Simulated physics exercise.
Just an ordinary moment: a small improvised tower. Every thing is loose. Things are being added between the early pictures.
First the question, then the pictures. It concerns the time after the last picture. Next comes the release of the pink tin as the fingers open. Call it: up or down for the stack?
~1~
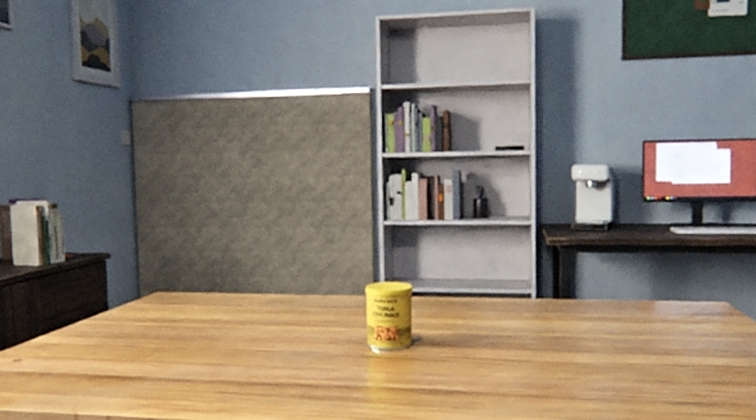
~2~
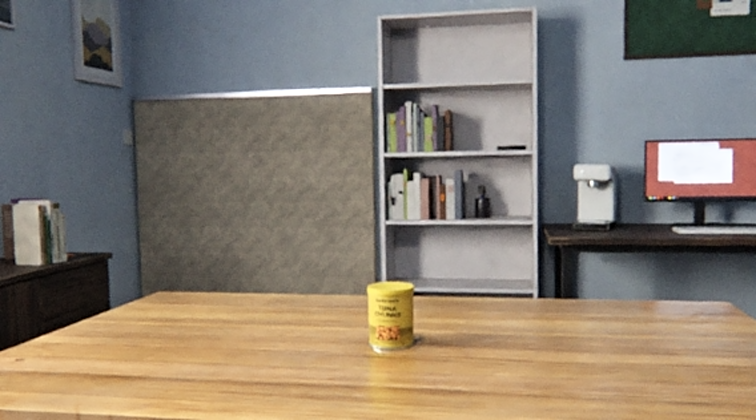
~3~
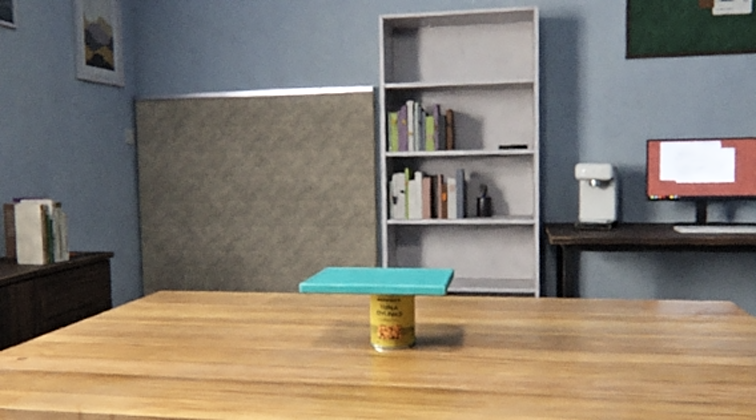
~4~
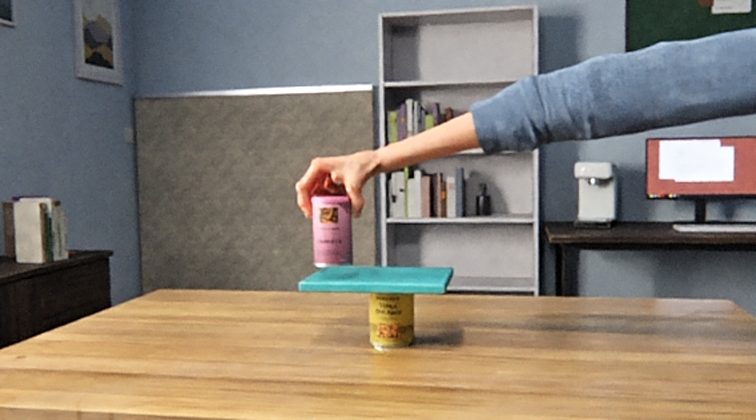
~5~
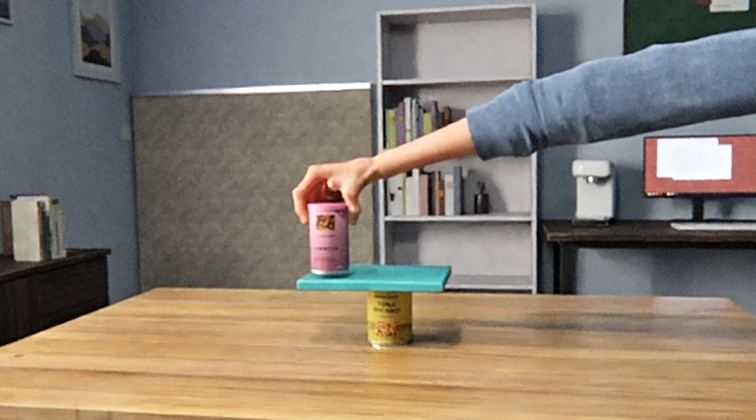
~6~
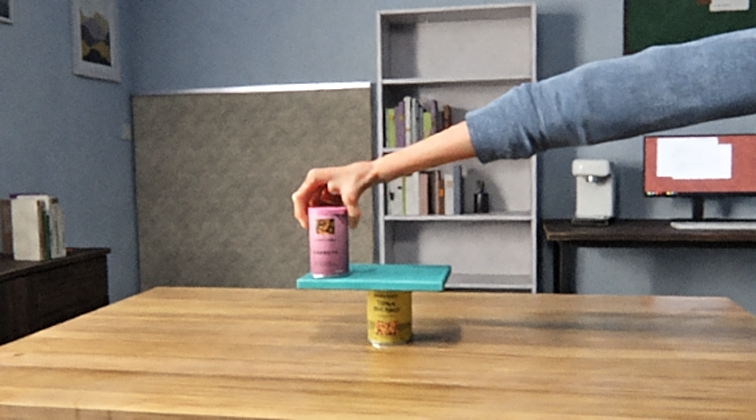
Down - it falls.
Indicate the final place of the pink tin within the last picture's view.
It ends near (262, 324).
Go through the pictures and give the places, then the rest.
In the first picture, the last thing is not in view yet; yellow tin (389, 315).
In the second picture, the last thing is not in view yet; yellow tin (391, 315).
In the third picture, the last thing is not in view yet; yellow tin (393, 314).
The fourth picture shows on its way; pink tin (333, 230); yellow tin (392, 313).
The fifth picture shows on its way; pink tin (330, 238); yellow tin (390, 311).
The sixth picture shows set down, still held; pink tin (330, 241); yellow tin (390, 310).
Then, 0.40 s past the last view, pink tin now fallen; turquoise lid rocked 65° from its first pose.
Then, 0.50 s past the last view, turquoise lid rocked 73° from its first pose.
Finally, fallen, pink tin; down or leaning hard in the stack, turquoise lid; yellow tin still in place. Final places as the last picture's camera would see them, pink tin near (262, 324). The stack comes apart.
